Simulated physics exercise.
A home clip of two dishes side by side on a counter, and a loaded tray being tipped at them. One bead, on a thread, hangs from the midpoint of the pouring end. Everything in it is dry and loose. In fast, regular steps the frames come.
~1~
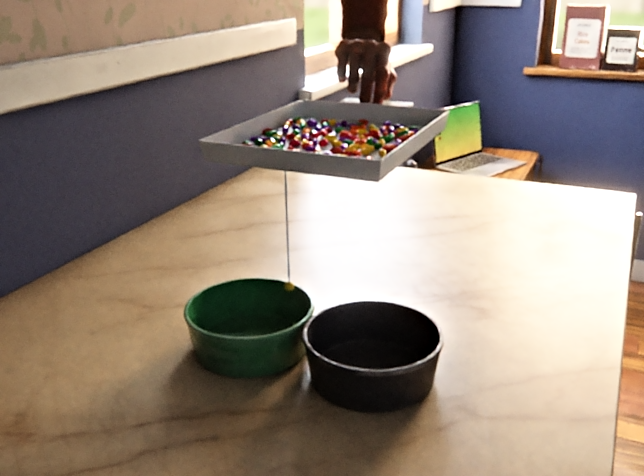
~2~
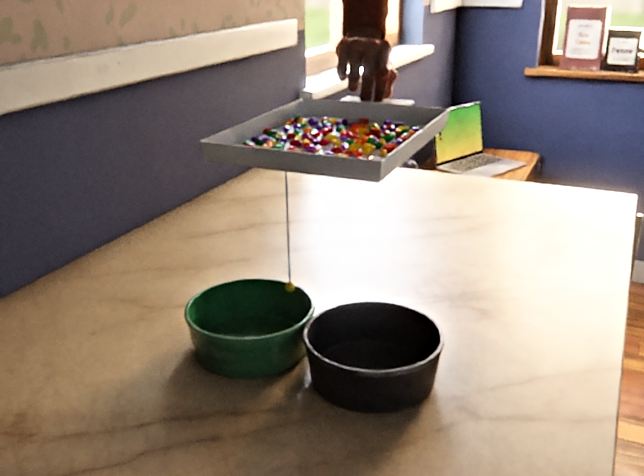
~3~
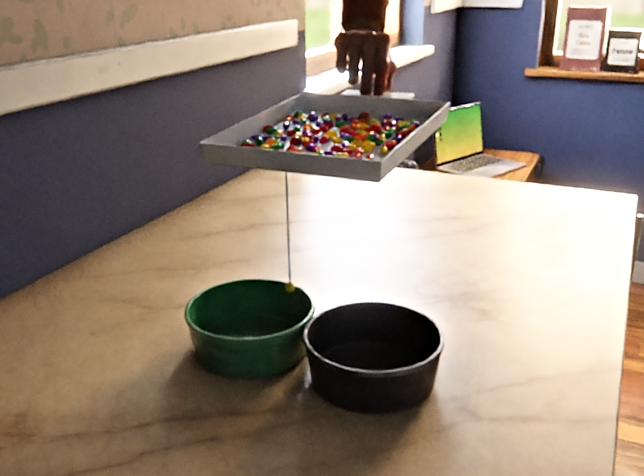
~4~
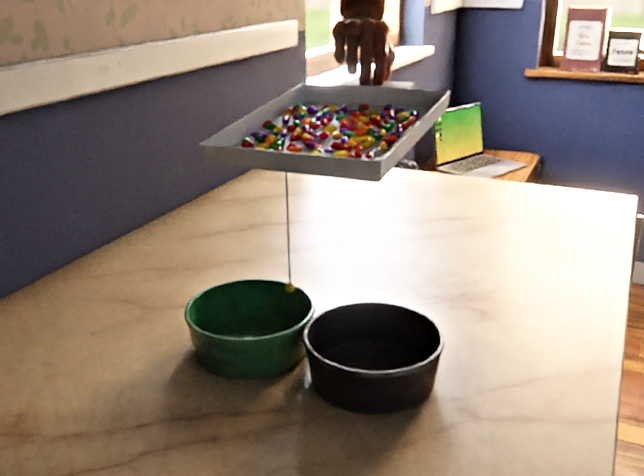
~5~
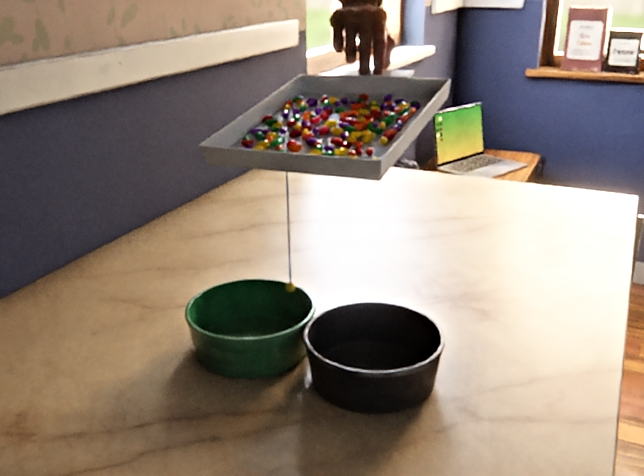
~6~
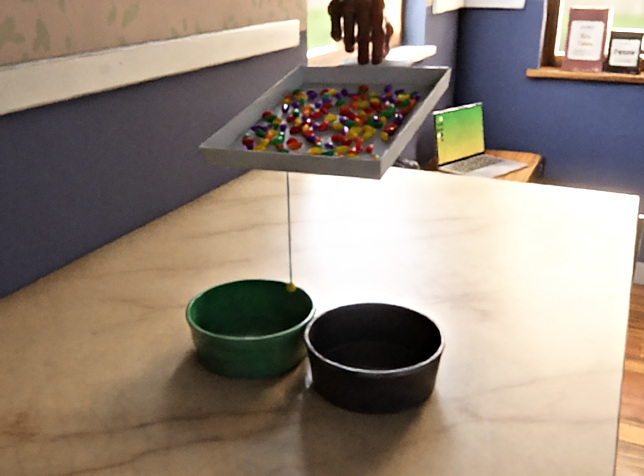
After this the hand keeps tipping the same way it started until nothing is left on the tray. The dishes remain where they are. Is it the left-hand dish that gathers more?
Yes.
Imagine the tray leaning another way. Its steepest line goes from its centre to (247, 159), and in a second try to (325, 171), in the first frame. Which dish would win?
Results - the dish on the left side first, the dish on the right side second.
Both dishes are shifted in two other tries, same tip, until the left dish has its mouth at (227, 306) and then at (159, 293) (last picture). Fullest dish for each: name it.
At the first spot the left-side one comes out ahead, at the second spot the right-side one.
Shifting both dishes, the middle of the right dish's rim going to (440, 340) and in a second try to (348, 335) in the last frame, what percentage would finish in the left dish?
It would be near 20 per cent first and near 70 per cent second.
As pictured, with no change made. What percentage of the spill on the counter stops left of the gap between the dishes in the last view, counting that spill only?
It amounts to some 90 percent.
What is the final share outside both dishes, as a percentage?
Close to 30 in a hundred.
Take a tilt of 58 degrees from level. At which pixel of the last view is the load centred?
In the last view, the load is centred near (284, 130).
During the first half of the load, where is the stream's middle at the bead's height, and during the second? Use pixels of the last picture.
First part (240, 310), rest (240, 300).
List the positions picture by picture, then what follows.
The first frame shows corners of the pouring end (204, 140) and (378, 159), level; middle of the load (344, 141), jelly beans; left dish (216, 353); right dish (346, 386); bead on its thread (289, 286).
The second frame shows corners of the pouring end (205, 141) and (379, 159), level; middle of the load (345, 141).
The third frame shows corners of the pouring end (205, 142) and (379, 159), tipped barely, lowest at the left corner; middle of the load (345, 137).
The fourth frame shows corners of the pouring end (204, 143) and (378, 159), tipped a little, lowest at the left corner; middle of the load (345, 132).
The fifth frame shows corners of the pouring end (204, 144) and (378, 159), tipped a little, lowest at the left corner; middle of the load (345, 127).
The sixth frame shows corners of the pouring end (204, 145) and (378, 158), tipped a little, lowest at the left corner; middle of the load (345, 121); left dish (218, 353); right dish (348, 387).
Just after the last frame, tray tipped steeply; every one on the tray.
A moment on, tray tipped right over; almost all on the tray; just a few in the left dish; just a few outside both.
Further on, tray tipped past a quarter turn; about a tenth in the right dish; roughly two thirds in the left dish; roughly a quarter outside both.
When it is over, tray tipped past a quarter turn; about a tenth in the right dish; roughly two thirds in the left dish; roughly a quarter outside both.
